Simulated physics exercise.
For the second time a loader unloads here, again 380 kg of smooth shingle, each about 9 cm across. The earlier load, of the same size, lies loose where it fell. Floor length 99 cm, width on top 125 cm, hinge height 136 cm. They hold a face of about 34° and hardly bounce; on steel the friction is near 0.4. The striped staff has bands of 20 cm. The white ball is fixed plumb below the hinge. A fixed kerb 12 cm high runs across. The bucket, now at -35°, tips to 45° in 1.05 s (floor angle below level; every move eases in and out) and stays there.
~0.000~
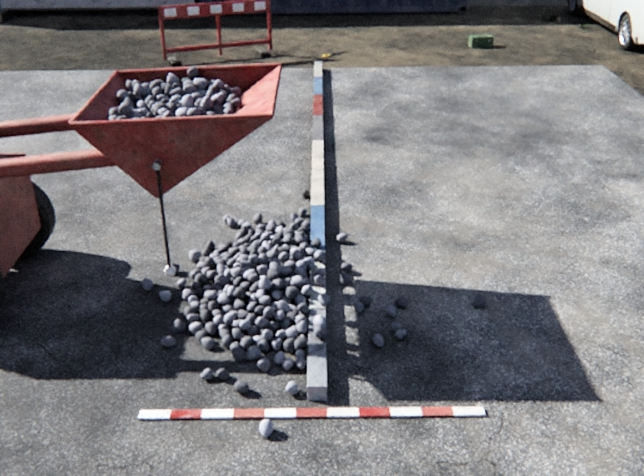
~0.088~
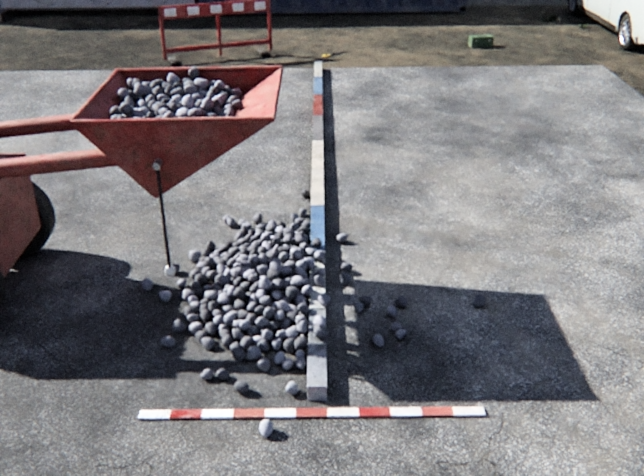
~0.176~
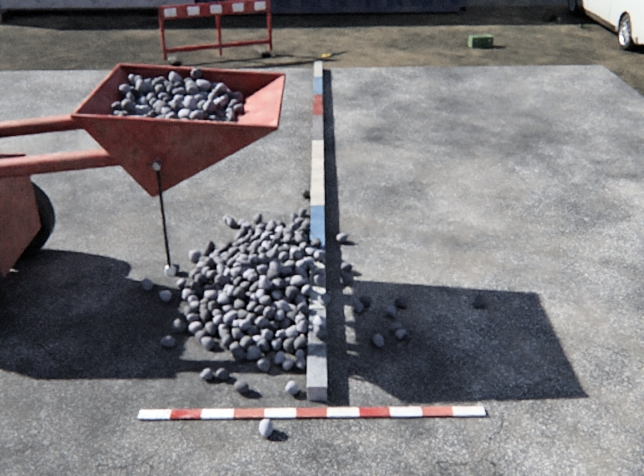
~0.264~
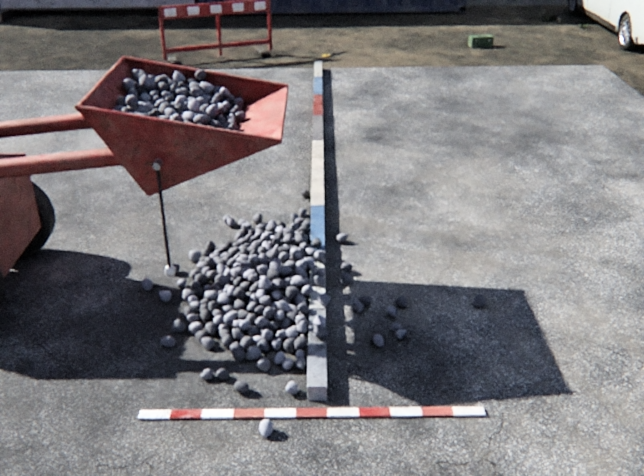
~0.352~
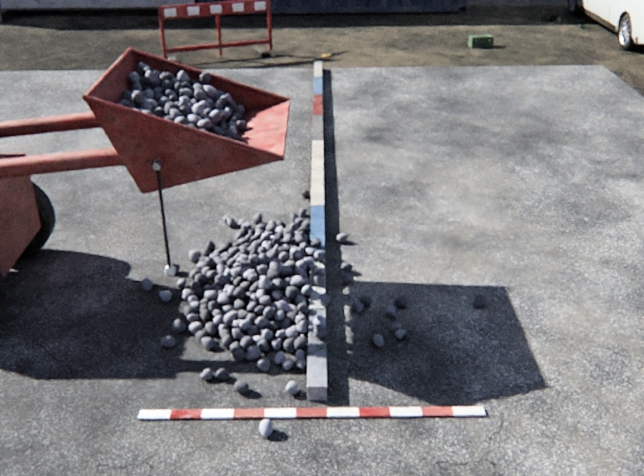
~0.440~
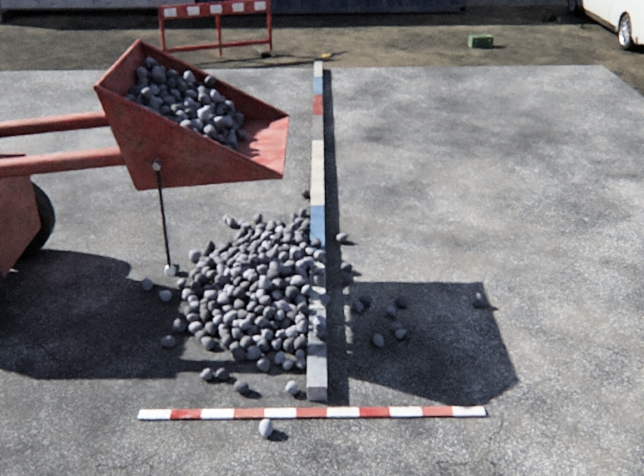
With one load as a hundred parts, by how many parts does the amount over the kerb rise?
Roughly 47 per cent of a load more.
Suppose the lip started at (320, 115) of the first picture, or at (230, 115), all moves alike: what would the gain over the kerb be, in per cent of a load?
First some 90, then 15 per cent.
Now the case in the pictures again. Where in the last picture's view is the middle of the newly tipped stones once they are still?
Around (315, 272).
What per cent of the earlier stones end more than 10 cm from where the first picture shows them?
Roughly 10 per cent of them.
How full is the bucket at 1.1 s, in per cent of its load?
It holds some 55 per cent.
After 0.8 s the floor is at 33°; in per cent of one load, 100 in the bucket, 97 on this side of the kerb, 3 over the kerb; the foremost stones are at (397, 315).
After 1.1 s the floor is at 45°; in per cent of one load, 57 in the bucket, 140 on this side of the kerb, 3 over the kerb; the foremost stones are at (397, 315).
After 1.5 s the floor is at 45°; in per cent of one load, 4 in the bucket, 172 on this side of the kerb, 24 over the kerb; the foremost stones are at (403, 293).
After 4.3 s the floor is at 45°; in per cent of one load, 0 in the bucket, 150 on this side of the kerb, 50 over the kerb; the foremost stones are at (489, 255). Net gain over the kerb, 47.
